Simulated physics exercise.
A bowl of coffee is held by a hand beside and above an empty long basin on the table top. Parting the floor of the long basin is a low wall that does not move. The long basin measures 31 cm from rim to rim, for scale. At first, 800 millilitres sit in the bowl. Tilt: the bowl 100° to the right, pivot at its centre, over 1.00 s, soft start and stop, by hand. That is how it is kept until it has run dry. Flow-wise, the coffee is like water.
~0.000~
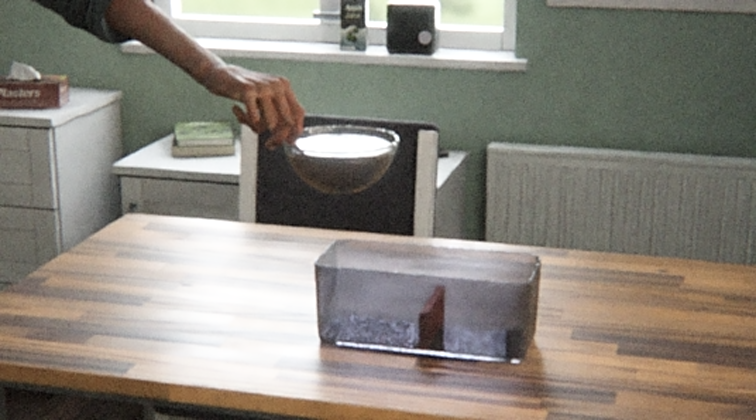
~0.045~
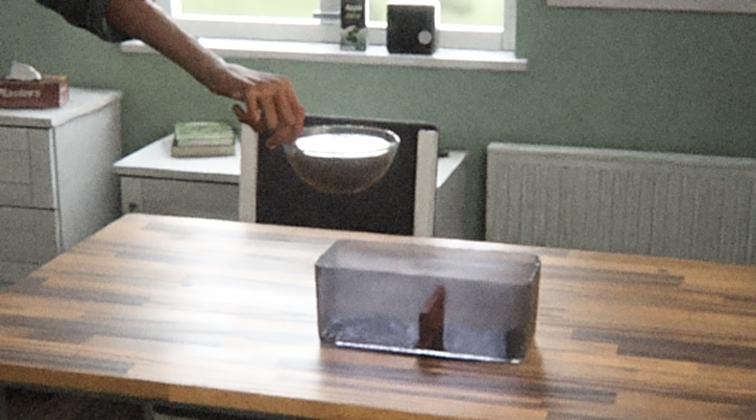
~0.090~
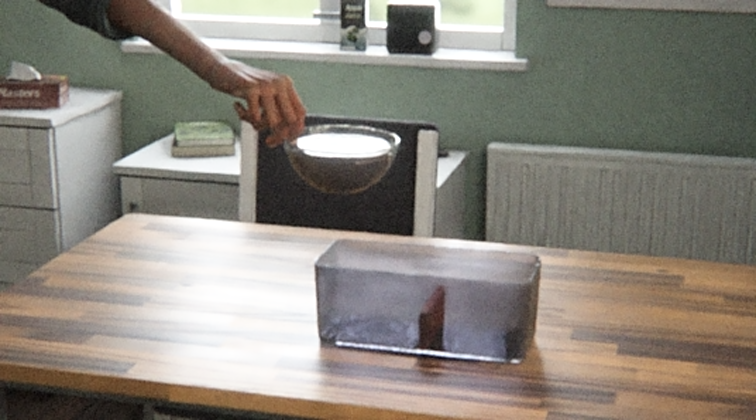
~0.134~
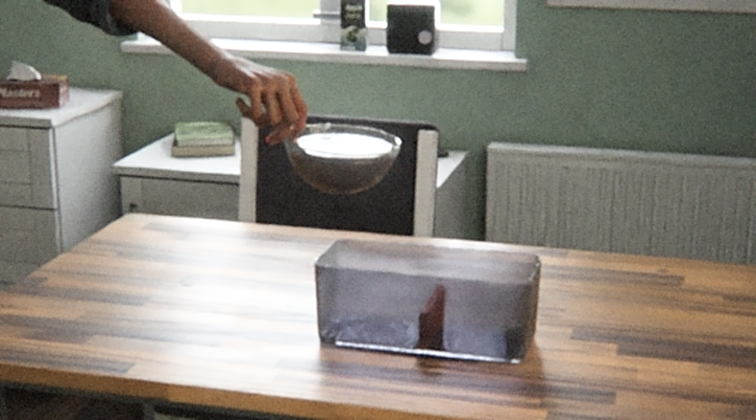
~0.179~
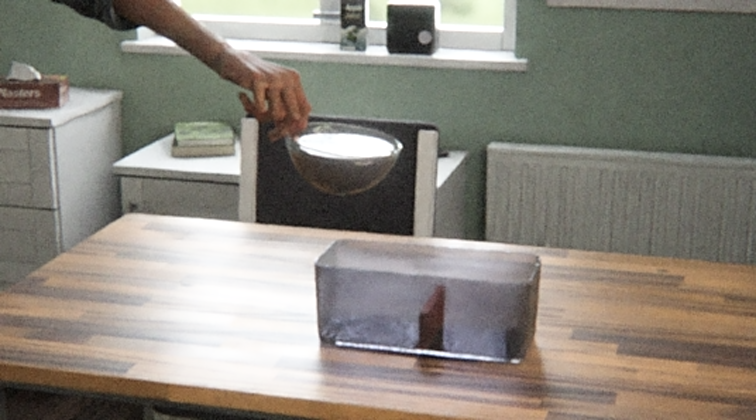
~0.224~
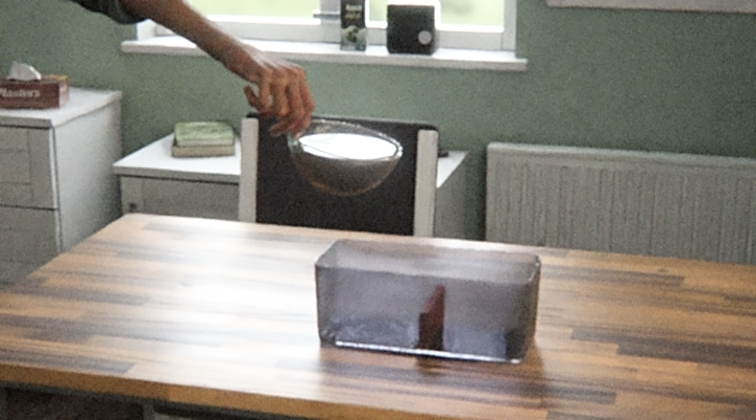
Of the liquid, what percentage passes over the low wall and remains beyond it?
The far part has about 57 per cent.
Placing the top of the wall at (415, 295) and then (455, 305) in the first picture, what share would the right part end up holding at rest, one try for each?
I'd put it at about 75 per cent for the first and about 20 per cent for the second.
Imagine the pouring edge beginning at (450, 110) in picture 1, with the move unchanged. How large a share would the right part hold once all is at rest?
Result then: Approx. 85 %.
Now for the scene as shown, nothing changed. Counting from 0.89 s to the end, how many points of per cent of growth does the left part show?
Close to 4% of the whole.
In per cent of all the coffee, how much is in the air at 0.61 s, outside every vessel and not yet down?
Close to 40 per cent, I'd say.
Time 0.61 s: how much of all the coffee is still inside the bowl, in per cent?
Around 38 in a hundred.
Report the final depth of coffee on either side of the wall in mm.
Depths at rest: Left around 16 mm, right around 26 mm.
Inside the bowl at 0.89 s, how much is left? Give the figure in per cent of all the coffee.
Close to 1 percent of the whole amount.
After 0.61 s the tilt is 66° and 37 per cent is still to pour, 3 is left of the wall and 19 right of it.
After 0.89 s the tilt is 97° and 1 per cent is still to pour, 35 is left of the wall and 57 right of it.
After 1.18 s the tilt is 100° and 0 per cent is still to pour, 40 is left of the wall and 57 right of it.
After 1.50 s the tilt is 100° and 0 per cent is still to pour, 40 is left of the wall and 57 right of it.
In the end 40 per cent lies left of the wall, 57 right of it and 3 outside.
